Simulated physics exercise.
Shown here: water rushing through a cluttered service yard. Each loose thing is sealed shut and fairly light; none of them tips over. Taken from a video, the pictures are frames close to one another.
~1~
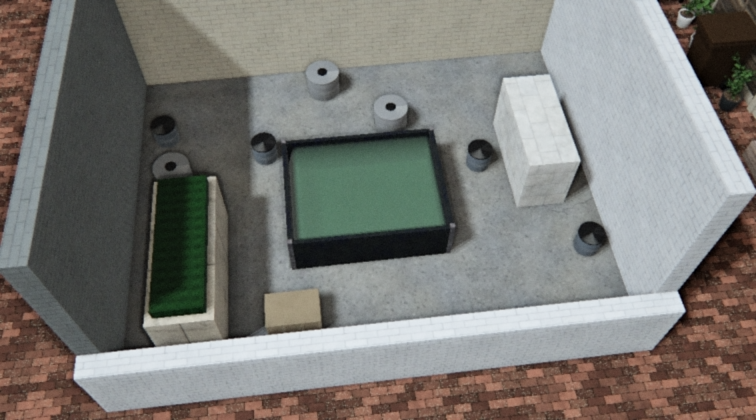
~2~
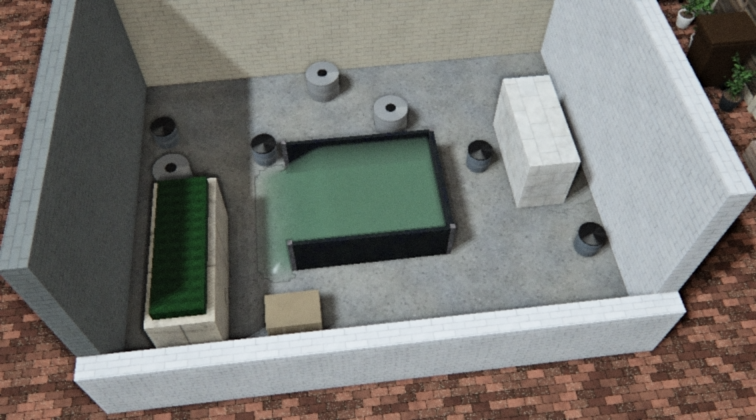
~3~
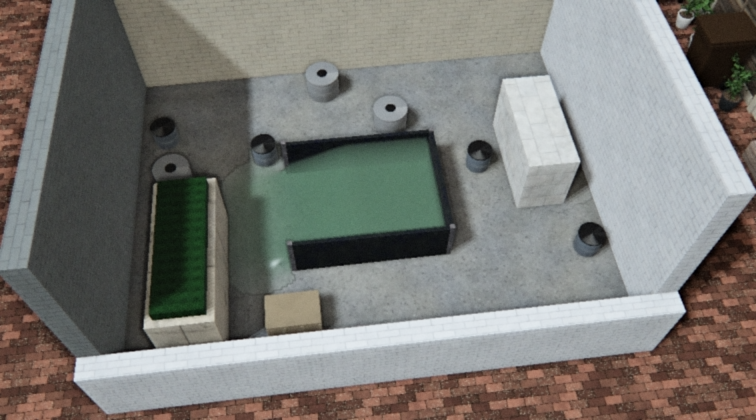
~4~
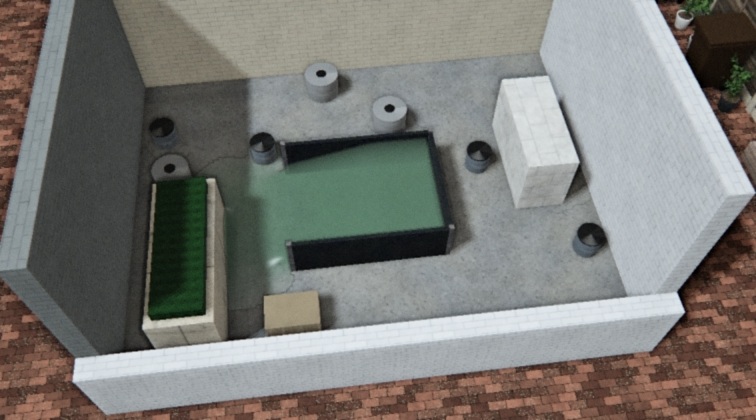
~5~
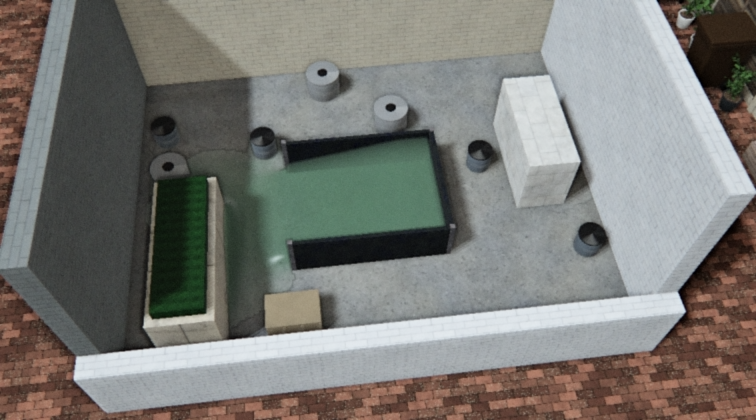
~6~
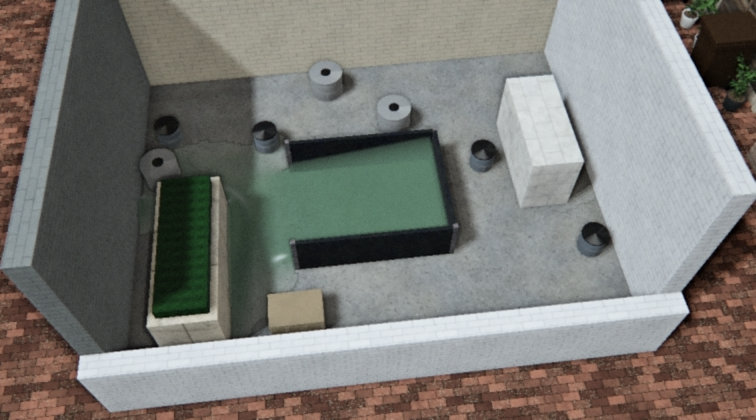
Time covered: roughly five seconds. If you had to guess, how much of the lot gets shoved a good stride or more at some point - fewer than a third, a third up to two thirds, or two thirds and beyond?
It is a large majority of two thirds or higher.
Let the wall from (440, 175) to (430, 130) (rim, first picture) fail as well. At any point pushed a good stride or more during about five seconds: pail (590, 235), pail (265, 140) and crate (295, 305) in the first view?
Results in order: Cleared that distance / stayed short / stayed short.
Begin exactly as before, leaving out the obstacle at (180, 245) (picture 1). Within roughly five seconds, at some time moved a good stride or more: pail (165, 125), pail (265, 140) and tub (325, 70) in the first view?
Taking them in turn, the first traveled far, the second stayed within range, and the third traveled far.
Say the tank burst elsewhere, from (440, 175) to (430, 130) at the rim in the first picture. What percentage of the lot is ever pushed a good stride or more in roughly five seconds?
Estimate: Close to 40 in a hundred.
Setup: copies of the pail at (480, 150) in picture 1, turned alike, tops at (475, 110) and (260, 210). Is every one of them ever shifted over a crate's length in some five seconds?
First remains in place, second driven off.
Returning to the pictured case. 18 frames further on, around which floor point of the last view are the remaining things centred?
Roughly at (371, 152) in the last view.
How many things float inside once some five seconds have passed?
4 in total.
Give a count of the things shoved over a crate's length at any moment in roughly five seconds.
The total is 7.
A moment on, 0 of 8 are well off their spots; 1 afloat.
Next, 2 of 8 are well off their spots; 2 afloat.
Later, 5 of 8 are well off their spots; 2 afloat.
In the end, 7 of 8 are well off their spots, and 7 have been at some point; 4 afloat.
